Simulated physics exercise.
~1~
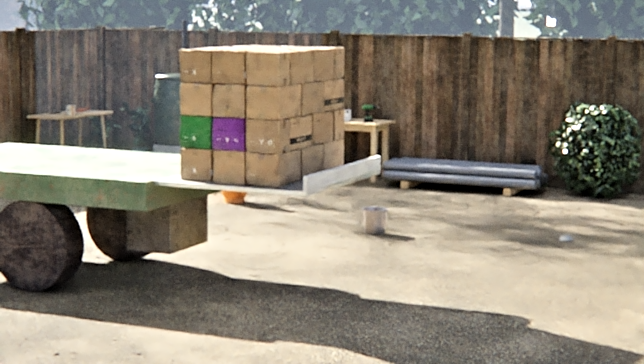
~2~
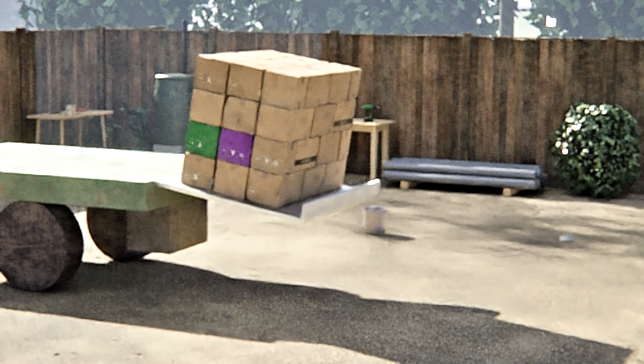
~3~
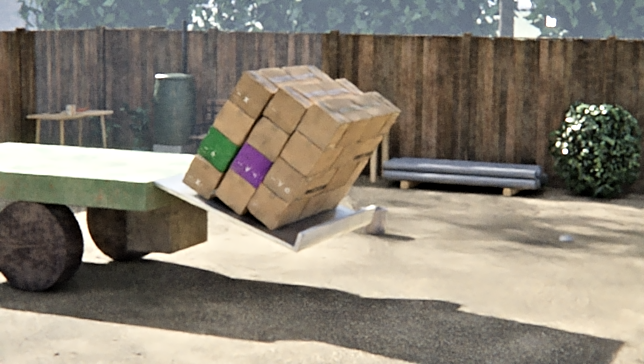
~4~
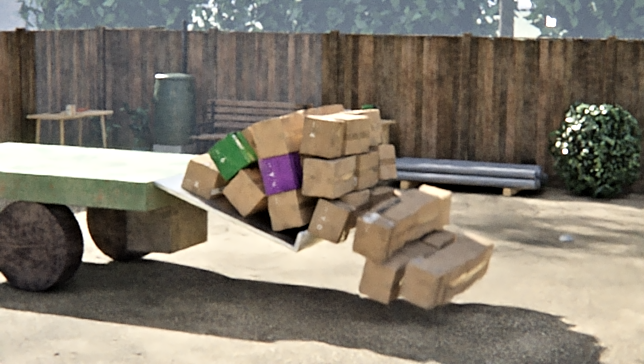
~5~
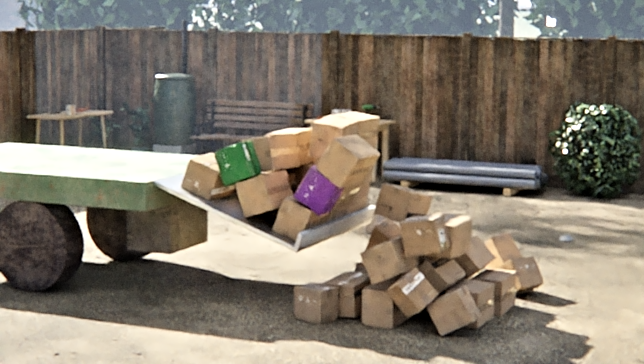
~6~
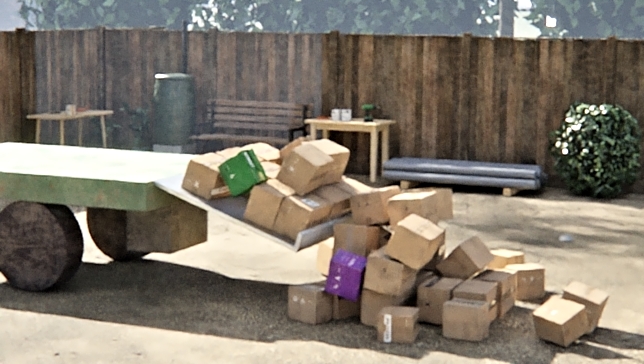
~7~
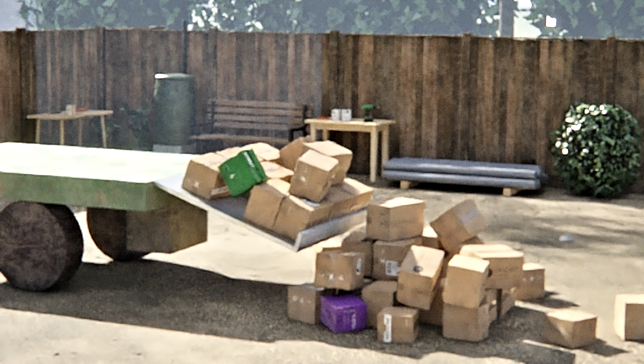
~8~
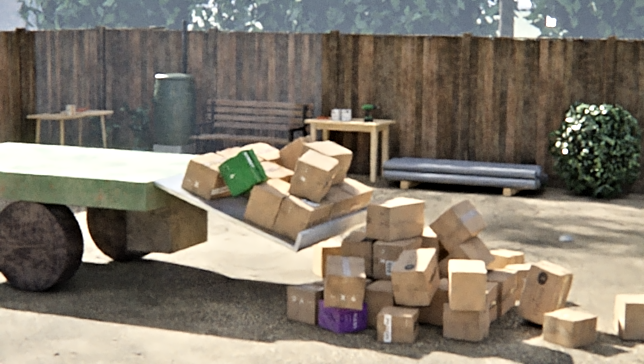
A block of stacked brown cartons, one with a green face and one with a purple face, stands on a flap behind a green flat-bed in a sandy yard, seen from the side. Behind are a wooden fence, small tables, grey pipes and a round bush. The flap tilts down to the right, and the stack leans, then breaks apart. Cartons slide and tumble off the low edge into a heap, the purple one dropping after the first ones. A few roll farther right. At the end most lie on the ground, purple among them, while green rests tilted on the sloping flap with several others.
